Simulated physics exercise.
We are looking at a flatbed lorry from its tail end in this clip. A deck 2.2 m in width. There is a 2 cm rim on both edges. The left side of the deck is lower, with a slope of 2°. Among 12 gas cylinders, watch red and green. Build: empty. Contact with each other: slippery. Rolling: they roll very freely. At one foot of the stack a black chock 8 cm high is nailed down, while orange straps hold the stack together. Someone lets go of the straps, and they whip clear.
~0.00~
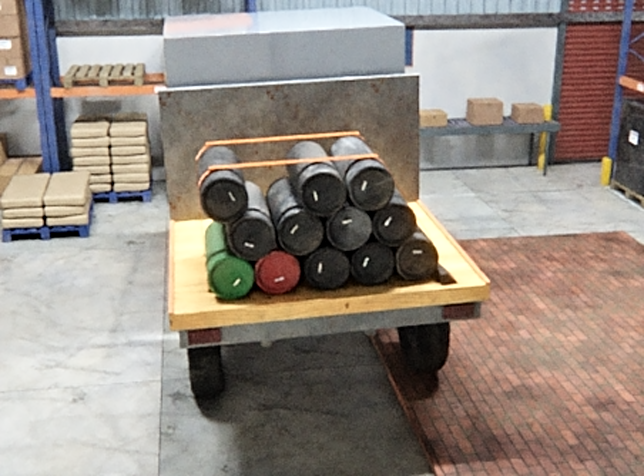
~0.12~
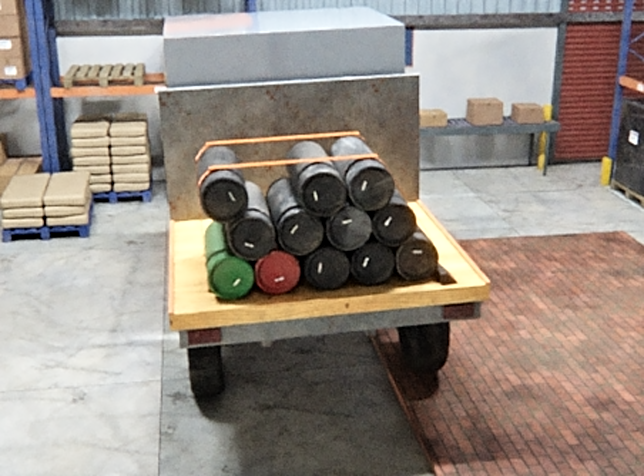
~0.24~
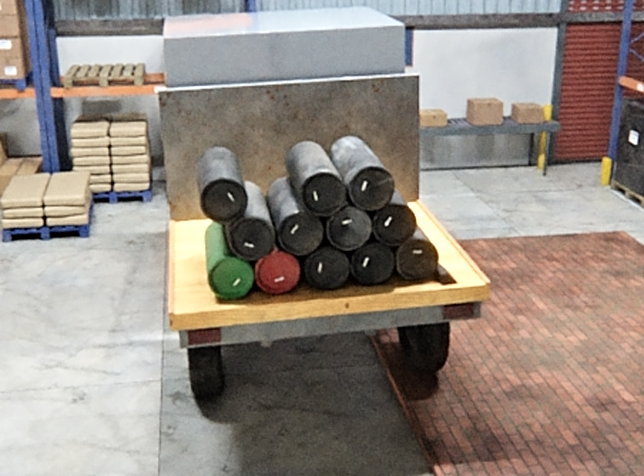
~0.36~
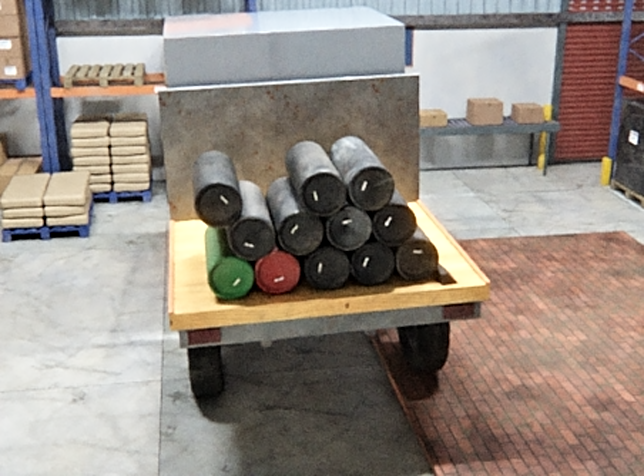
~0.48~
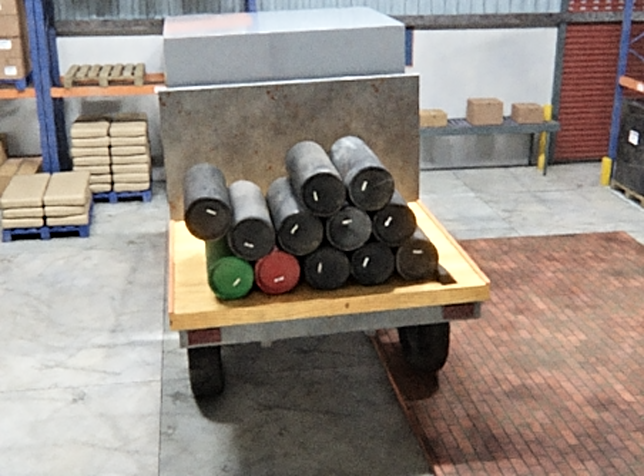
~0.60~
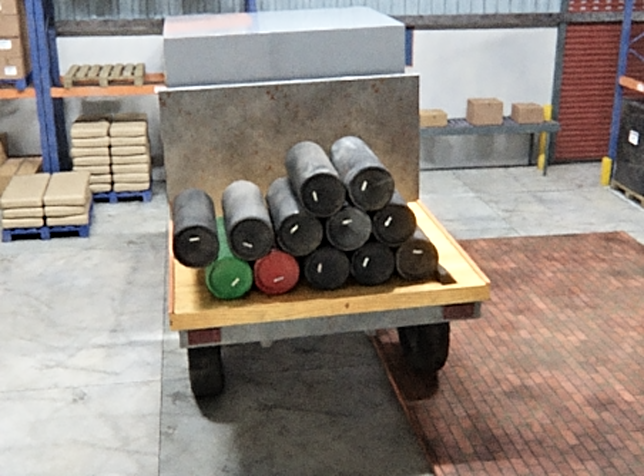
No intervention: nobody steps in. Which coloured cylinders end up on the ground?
Look at red: It topples off. Green topples off.
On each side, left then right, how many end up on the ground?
Tally: Left 6 / right 0.
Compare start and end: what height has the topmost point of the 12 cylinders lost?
Roughly 55 cm.
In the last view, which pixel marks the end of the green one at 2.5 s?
It should be close to pixel (115, 435).
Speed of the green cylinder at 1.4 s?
0.6 m/s or so.
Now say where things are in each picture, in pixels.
Red (278, 274), green (231, 278); straps on; chock at (444, 277); the deck slopes 2° down to the left; 5 of the 12 lie on the deck itself, in the first picture.
Red (278, 274), green (231, 278); straps tight, in the second picture.
Red (278, 274), green (231, 278); straps gone, in the third picture.
Red (278, 274), green (231, 278); no straps, in the fourth picture.
Red (278, 274), green (231, 278); no straps, in the fifth picture.
Red (277, 274), green (230, 278); no straps; chock at (444, 277), in the sixth picture.
Then, 1.4 s in, red is on the deck, 50 cm from the left edge, rolling left; green is on the deck, 20 cm from the left edge, rolling left; 1 gone from the deck.
Then, 2.5 s in, red is on the deck, 5 cm from the left edge; green is on the ground to the left; 3 gone from the deck.
Then, 3.7 s in, red is on the ground to the left; green is down on the left; 4 gone from the deck.
In the end (7.2 s), red is down on the left; green is down on the left; 6 gone from the deck.
